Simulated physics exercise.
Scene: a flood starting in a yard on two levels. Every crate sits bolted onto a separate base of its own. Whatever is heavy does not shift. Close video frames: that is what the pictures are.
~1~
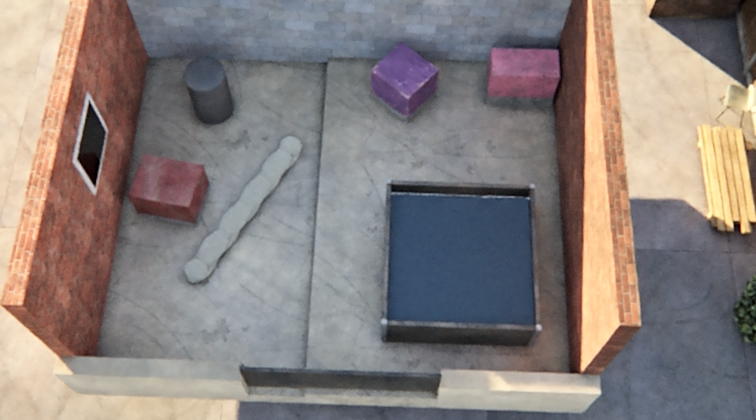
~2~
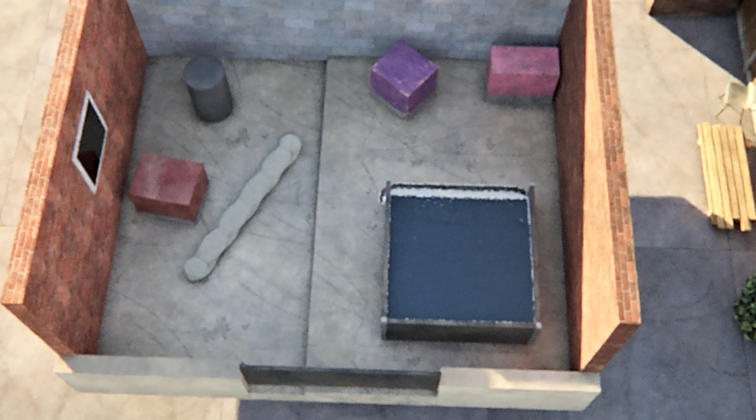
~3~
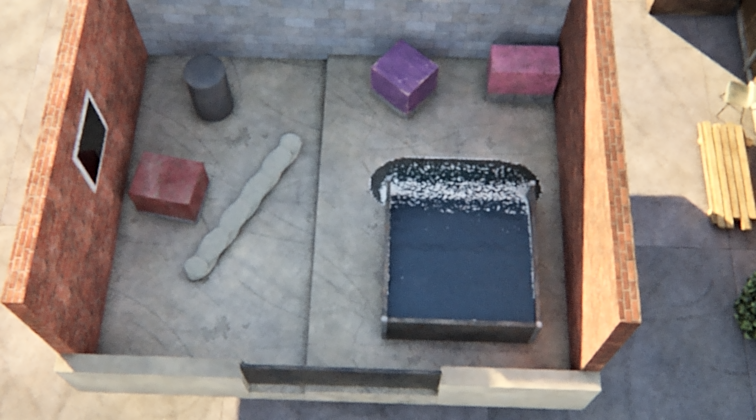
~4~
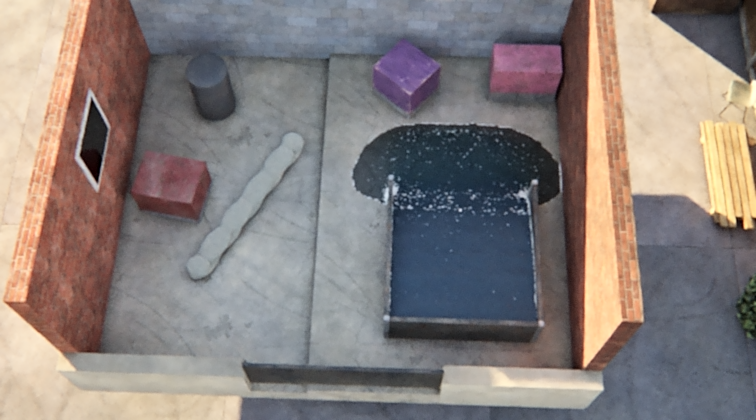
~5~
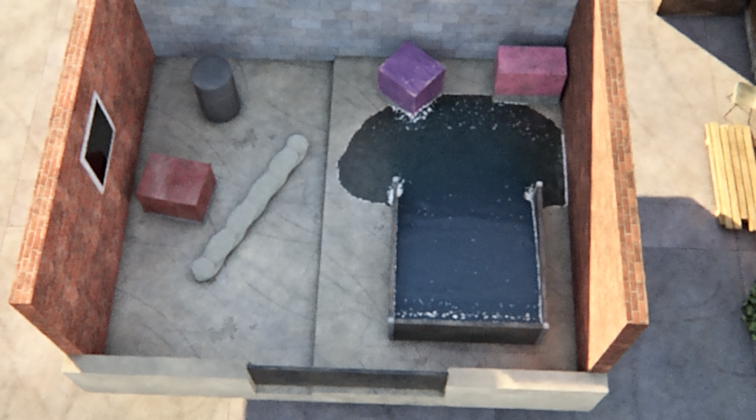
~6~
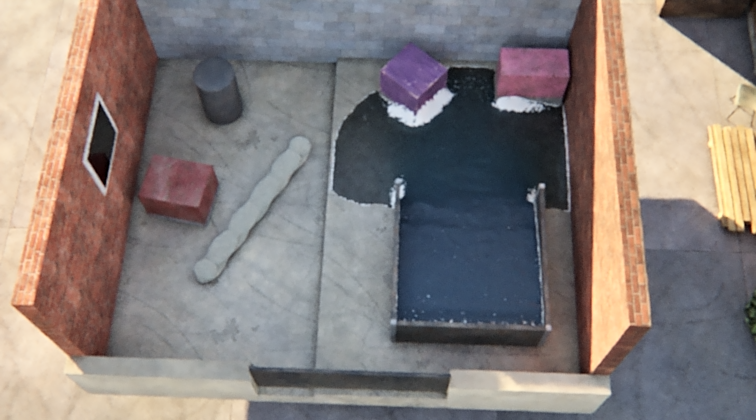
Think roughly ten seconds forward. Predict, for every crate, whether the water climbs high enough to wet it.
One by one: The purple crate will be within the water's reach; the red crate will be within the water's reach; the pink crate will be within the water's reach.
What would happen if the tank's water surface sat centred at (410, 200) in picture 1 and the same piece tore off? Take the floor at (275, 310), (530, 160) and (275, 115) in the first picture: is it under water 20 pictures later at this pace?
As listed: Not flooded, covered, wet.
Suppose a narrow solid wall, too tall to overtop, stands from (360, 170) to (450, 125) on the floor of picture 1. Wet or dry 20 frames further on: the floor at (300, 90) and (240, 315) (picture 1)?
In order, I'd call them inundated and inundated.
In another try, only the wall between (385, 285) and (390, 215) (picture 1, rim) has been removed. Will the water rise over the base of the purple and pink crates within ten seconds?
My take: The purple crate stays clear, while the pink crate stays clear.
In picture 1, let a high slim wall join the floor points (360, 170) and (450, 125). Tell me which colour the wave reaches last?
I'd say the crate marked red comes last.
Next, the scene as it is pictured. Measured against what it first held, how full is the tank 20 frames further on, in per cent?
Roughly 18 %.
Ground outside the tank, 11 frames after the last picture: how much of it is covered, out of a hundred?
I'd put it at roughly 40 per cent.
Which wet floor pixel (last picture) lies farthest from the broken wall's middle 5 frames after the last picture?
Front's tip: Near (295, 64).
A moment on, water covers 30 % of the floor; the purple crate water round its plinth, the red crate not reached, the pink crate water round its plinth.
Next, water covers 40 % of the floor; the purple crate water round its plinth, the red crate not reached, the pink crate water round its plinth.
Then, water covers 55 % of the floor; the purple crate water round its plinth, the red crate water round its plinth, the pink crate water round its plinth.
Later, water covers 90 % of the floor; the purple crate water round its plinth, the red crate water round its plinth, the pink crate water round its plinth.
In the end, water covers 90 % of the floor; the purple crate was topped, the red crate was topped, the pink crate was topped.
